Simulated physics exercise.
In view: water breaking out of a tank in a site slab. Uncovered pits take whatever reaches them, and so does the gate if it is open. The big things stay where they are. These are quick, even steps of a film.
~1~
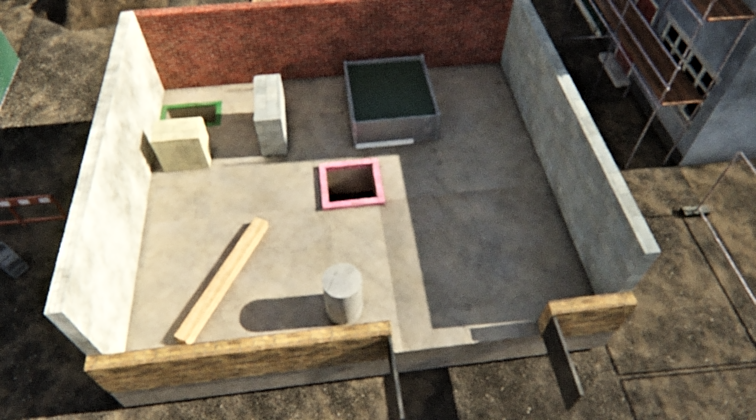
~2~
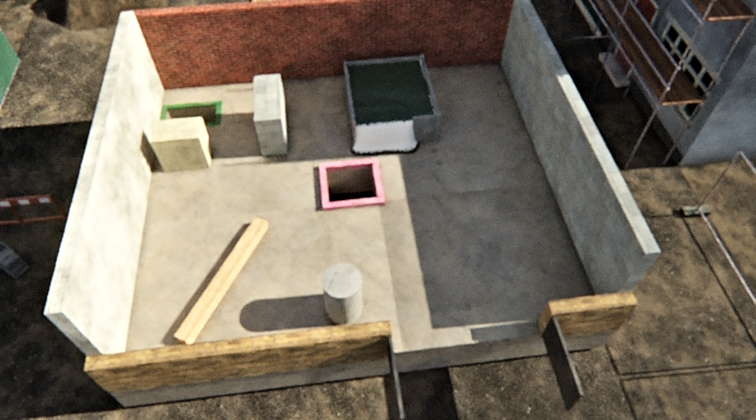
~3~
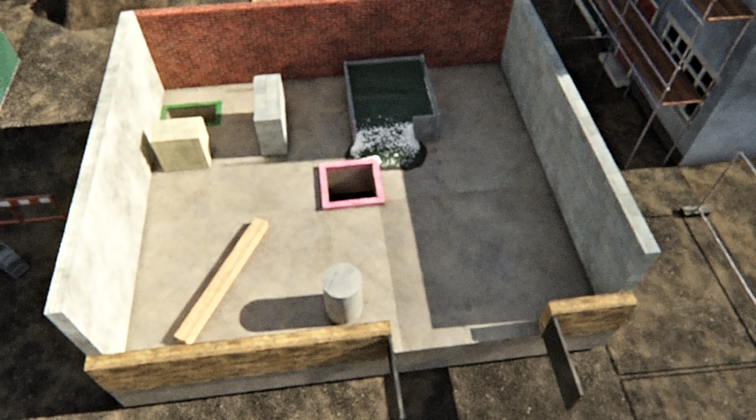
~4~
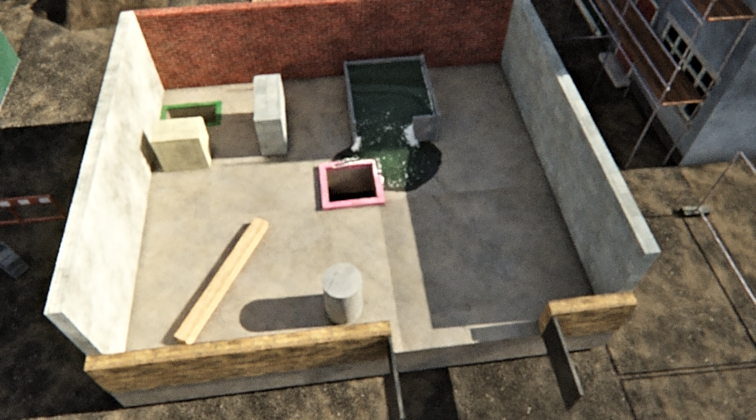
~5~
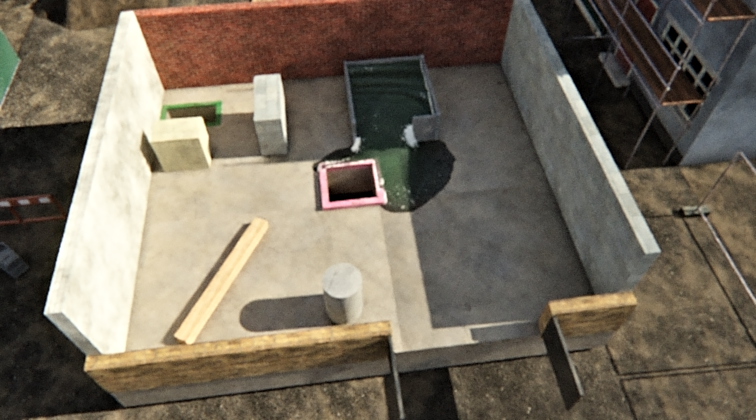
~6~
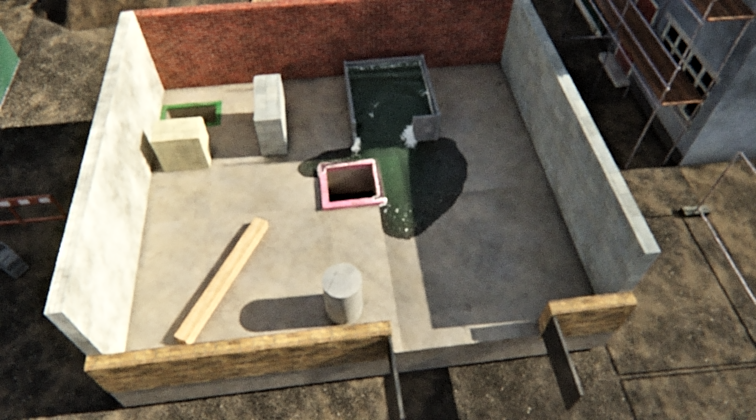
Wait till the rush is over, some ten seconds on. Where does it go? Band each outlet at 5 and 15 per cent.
One by one: The gate takes more than 15 %; the pink pit takes more than 15 %; the green pit takes less than 5 %.
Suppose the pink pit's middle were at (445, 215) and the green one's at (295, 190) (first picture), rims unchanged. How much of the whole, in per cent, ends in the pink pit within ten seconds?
Per cent: Pink 10.
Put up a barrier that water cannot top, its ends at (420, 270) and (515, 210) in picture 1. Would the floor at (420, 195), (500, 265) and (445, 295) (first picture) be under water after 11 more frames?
One after the other: Awash, clear, no water.
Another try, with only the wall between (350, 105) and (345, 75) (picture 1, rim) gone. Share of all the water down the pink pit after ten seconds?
In per cent: Pink 2.
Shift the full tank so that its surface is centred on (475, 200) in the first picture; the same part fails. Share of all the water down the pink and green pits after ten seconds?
Per cent: Pink 0, green 0.
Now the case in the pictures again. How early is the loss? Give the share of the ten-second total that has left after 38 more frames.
Roughly 80 per cent.
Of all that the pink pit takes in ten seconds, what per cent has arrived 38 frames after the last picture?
About 100 per cent.
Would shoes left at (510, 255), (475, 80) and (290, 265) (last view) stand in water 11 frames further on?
In turn: Awash, no water, clear.
A moment on, water covers 20 % of the floor; the gate 0 %, the pink pit 8 %, the green pit 0 %.
Next, water covers 30 % of the floor; the gate 4 %, the pink pit 14 %, the green pit 0 %.
Then, water covers 40 % of the floor; the gate 15 %, the pink pit 17 %, the green pit 0 %.
Later, water covers 45 % of the floor; the gate 25 %, the pink pit 19 %, the green pit 0 %.
In the end, water covers 55 % of the floor; the gate 34 %, the pink pit 19 %, the green pit 1 %.
